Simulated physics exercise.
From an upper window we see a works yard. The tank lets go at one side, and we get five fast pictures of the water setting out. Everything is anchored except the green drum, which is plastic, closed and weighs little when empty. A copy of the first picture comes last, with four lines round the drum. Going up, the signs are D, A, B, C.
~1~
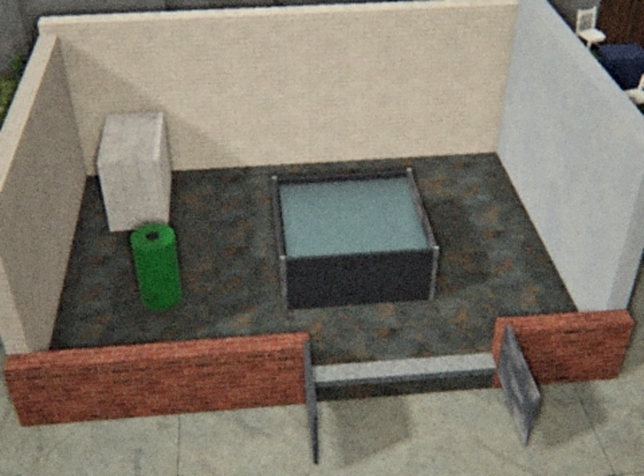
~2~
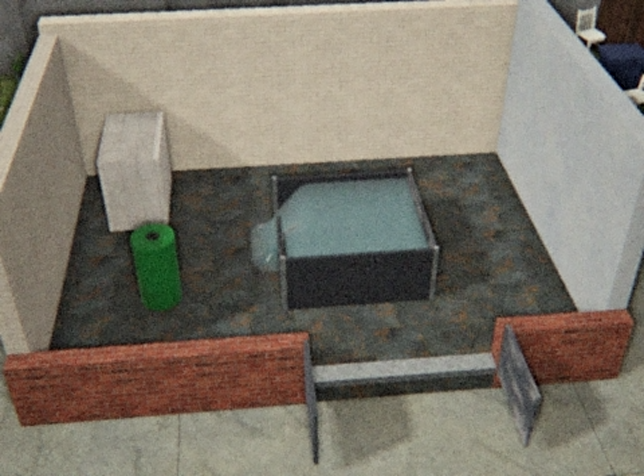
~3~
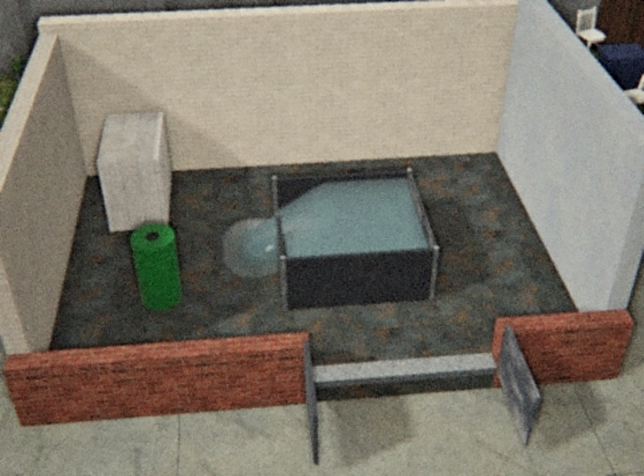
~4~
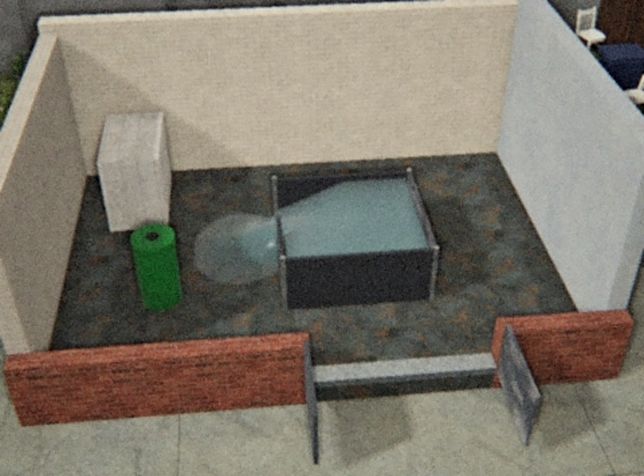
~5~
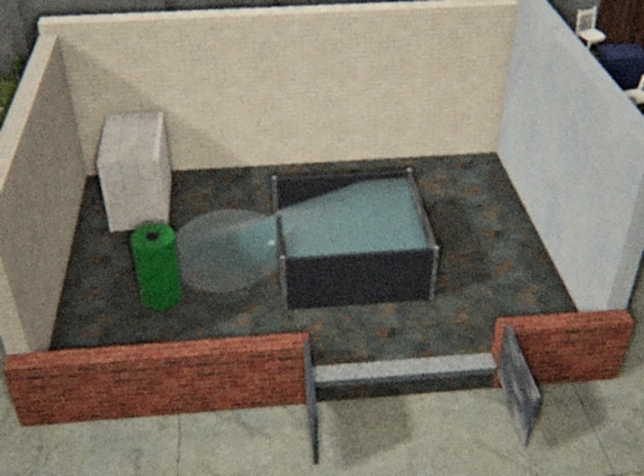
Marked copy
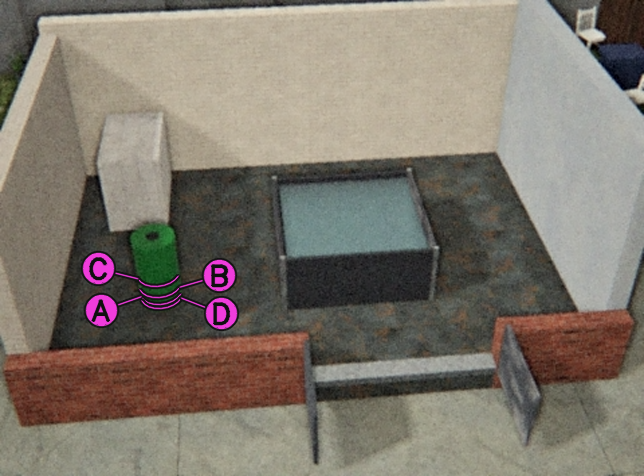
The clip opens on a walled yard with a full, dark-sided tank of water, a green drum to its left and an open gate in front. Water pours out through the tank's left side, and a shallow, rounded puddle spreads leftward across the dark ground, its edge drawing close to the drum.
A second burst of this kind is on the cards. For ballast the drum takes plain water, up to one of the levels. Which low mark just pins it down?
It is B.
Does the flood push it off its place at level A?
Yes, that goes wrong.
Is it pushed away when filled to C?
No.
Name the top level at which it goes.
A.
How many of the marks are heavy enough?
Two.
On the marked copy, A at (160, 304); B at (159, 297); C at (157, 286); D at (160, 308); from the bottom up D, A, B, C.
If A is chosen, it is pushed about its own width away.
If B is chosen, it does not move.
If C is chosen, it does not move.
If D is chosen, it is pushed about 7 times its own width away.
